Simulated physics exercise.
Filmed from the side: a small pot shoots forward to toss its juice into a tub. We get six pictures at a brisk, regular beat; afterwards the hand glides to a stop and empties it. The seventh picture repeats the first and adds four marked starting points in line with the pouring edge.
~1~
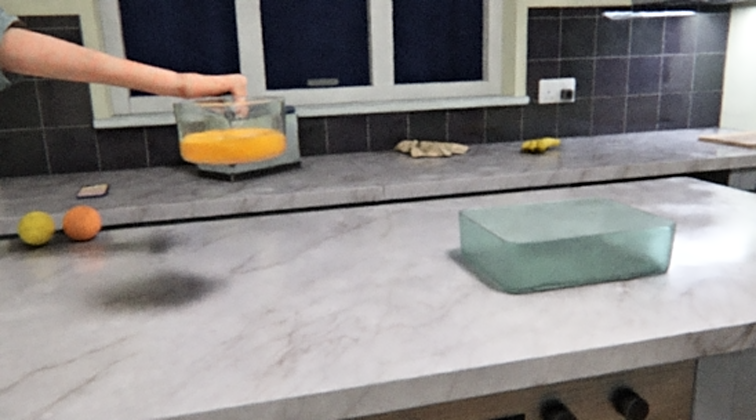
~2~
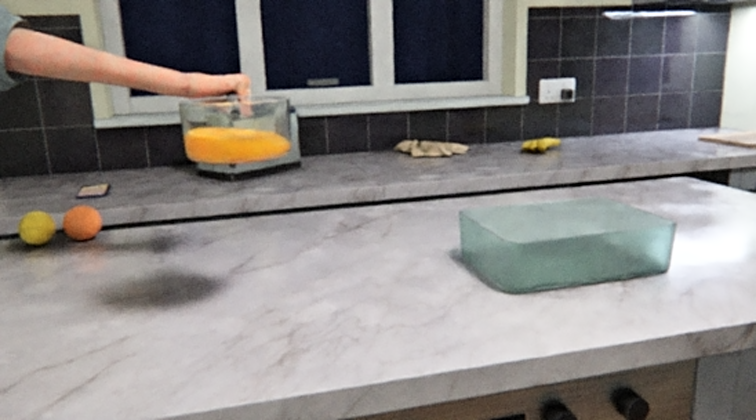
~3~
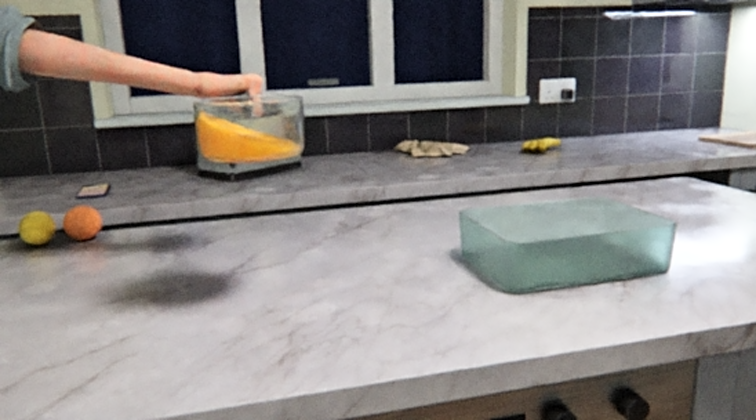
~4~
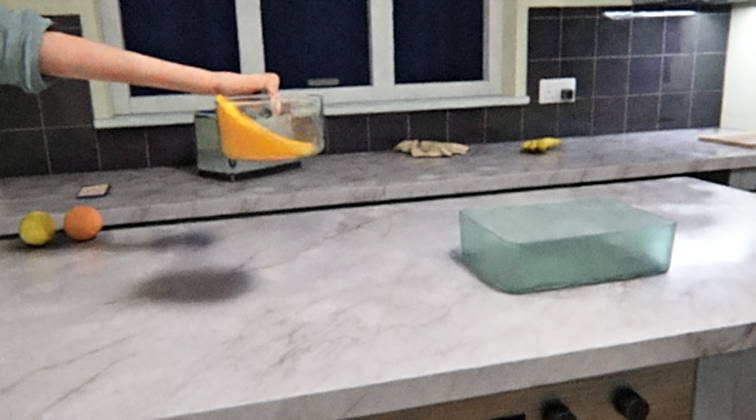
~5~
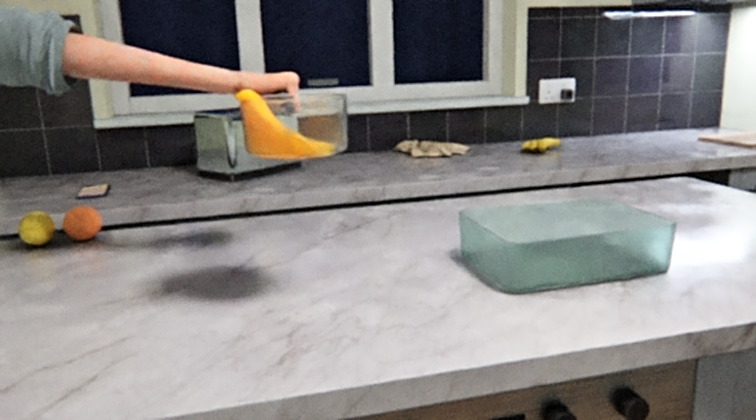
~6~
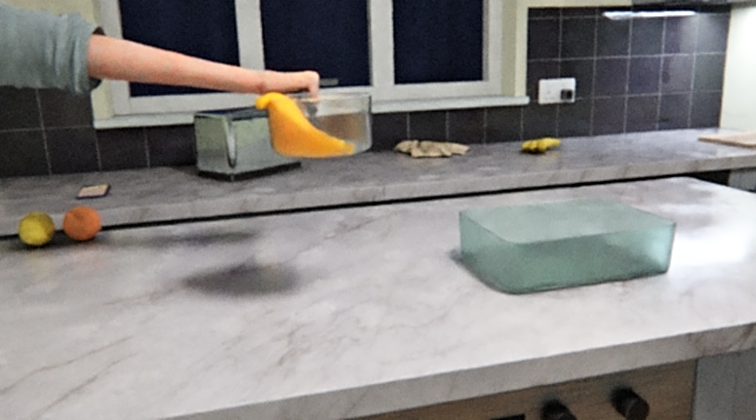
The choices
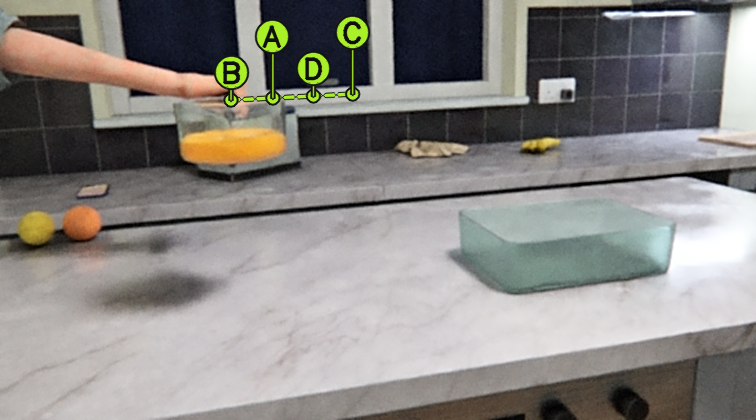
The clip shows an arm holding a small clear pot of orange juice above a marble kitchen counter and moving it rightward, while a pale green tub stays still; the juice surges up the pot's left side and over the rim.
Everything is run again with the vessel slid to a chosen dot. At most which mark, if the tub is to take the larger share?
C.
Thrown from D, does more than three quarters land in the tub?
No, it does not.
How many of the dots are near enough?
One of them.
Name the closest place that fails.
That would be D.
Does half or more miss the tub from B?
Yes, it does.
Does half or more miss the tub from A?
Yes, it does.
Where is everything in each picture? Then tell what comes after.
In the first frame, upright, lip at (282, 97); tub from (504, 293) to (667, 271); nothing has left yet.
In the second frame, upright, lip at (287, 97); nothing has left yet.
In the third frame, upright, lip at (300, 96); nothing has left yet.
In the fourth frame, upright, lip at (320, 95); nothing has left yet.
In the fifth frame, upright, lip at (344, 94); juice is over the rim, down to (256, 98).
In the sixth frame, upright, lip at (368, 93); juice is over the rim, down to (259, 107).
On the marked copy, A at (272, 98); B at (231, 100); C at (352, 94); D at (313, 96).
For place A, about 15 % lands in the tub, 83 % falls short.
For place B, about 5 % lands in the tub, 94 % falls short.
For place C, about 71 % lands in the tub, 15 % falls short and 14 % goes beside or beyond.
For place D, about 34 % lands in the tub, 56 % falls short and 10 % goes beside or beyond.
